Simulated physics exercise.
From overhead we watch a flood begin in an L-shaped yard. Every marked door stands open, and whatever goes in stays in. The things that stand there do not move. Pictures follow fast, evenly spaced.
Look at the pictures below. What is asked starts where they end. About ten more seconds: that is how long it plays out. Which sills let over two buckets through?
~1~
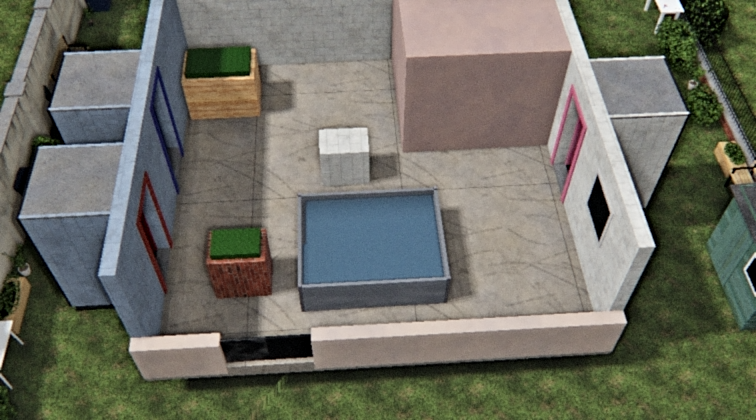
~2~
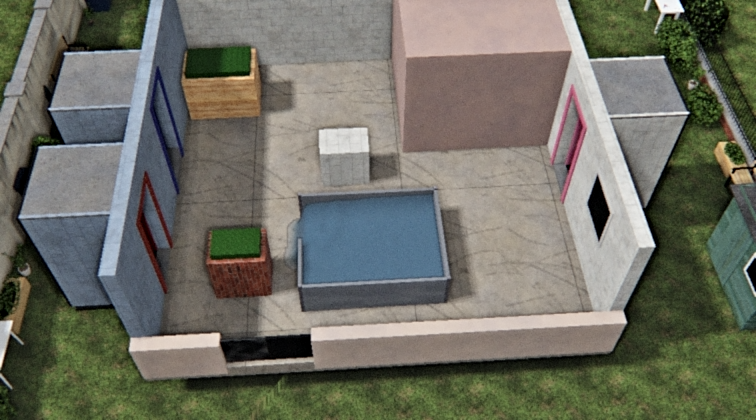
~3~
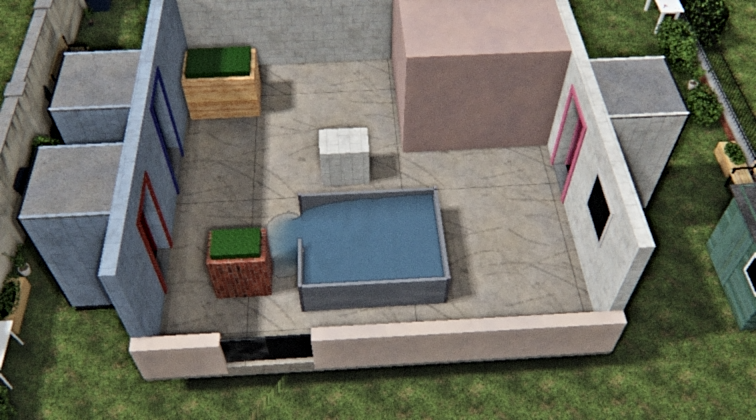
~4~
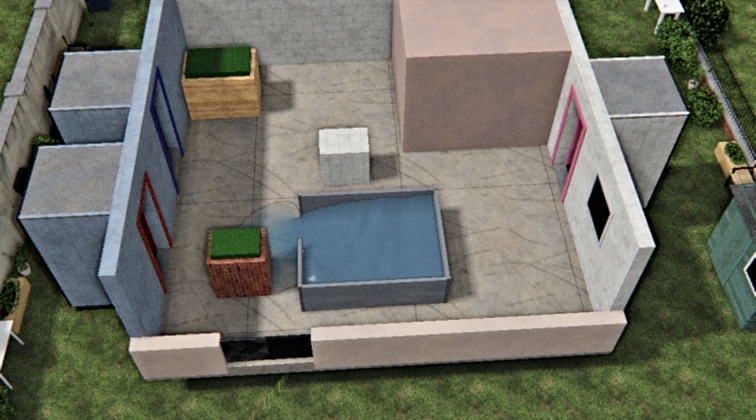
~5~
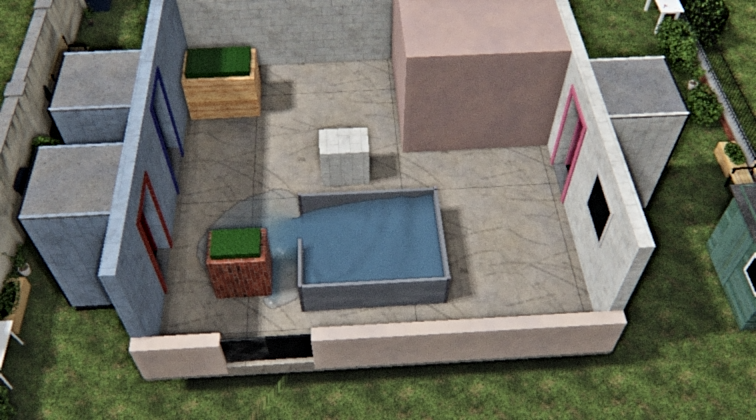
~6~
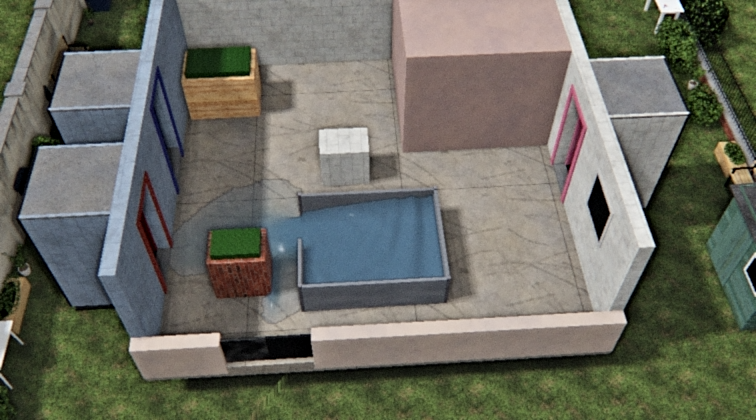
The blue door will get two buckets at most; the pink door will get two buckets at most; the red door will get more than two buckets.
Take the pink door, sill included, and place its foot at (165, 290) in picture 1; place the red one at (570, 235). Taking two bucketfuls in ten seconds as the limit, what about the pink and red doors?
Pink: Comes in high; red: Comes in low.
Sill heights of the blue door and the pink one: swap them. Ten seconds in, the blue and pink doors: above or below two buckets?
Blue door overflows; pink door stays within bounds.
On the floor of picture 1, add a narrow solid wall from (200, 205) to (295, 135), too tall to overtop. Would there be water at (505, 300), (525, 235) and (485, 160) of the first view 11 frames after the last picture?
First spared, then spared, then spared.
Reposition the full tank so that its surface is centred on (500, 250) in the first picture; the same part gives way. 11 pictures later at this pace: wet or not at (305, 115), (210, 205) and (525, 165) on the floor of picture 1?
Taking them in the order asked: Spared, then inundated, then spared.
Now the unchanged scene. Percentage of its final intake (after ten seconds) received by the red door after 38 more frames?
That share would be near 80 %.
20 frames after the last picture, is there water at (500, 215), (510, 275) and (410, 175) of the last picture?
Lab note, in the order given: Unwetted, unwetted, unwetted.
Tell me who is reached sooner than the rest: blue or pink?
The door marked blue.
A moment on, water covers 20 % of the floor; the blue door wet at the sill, nothing in, the pink door not reached, the red door over two buckets in.
Next, water covers 25 % of the floor; the blue door wet at the sill, nothing in, the pink door not reached, the red door far over two buckets in.
Then, water covers 40 % of the floor; the blue door wet at the sill, nothing in, the pink door not reached, the red door far over two buckets in.
Later, water covers 70 % of the floor; the blue door wet at the sill, nothing in, the pink door not reached, the red door far over two buckets in.
In the end, water covers 85 % of the floor; the blue door wet at the sill, nothing in, the pink door wet at the sill, nothing in, the red door far over two buckets in.
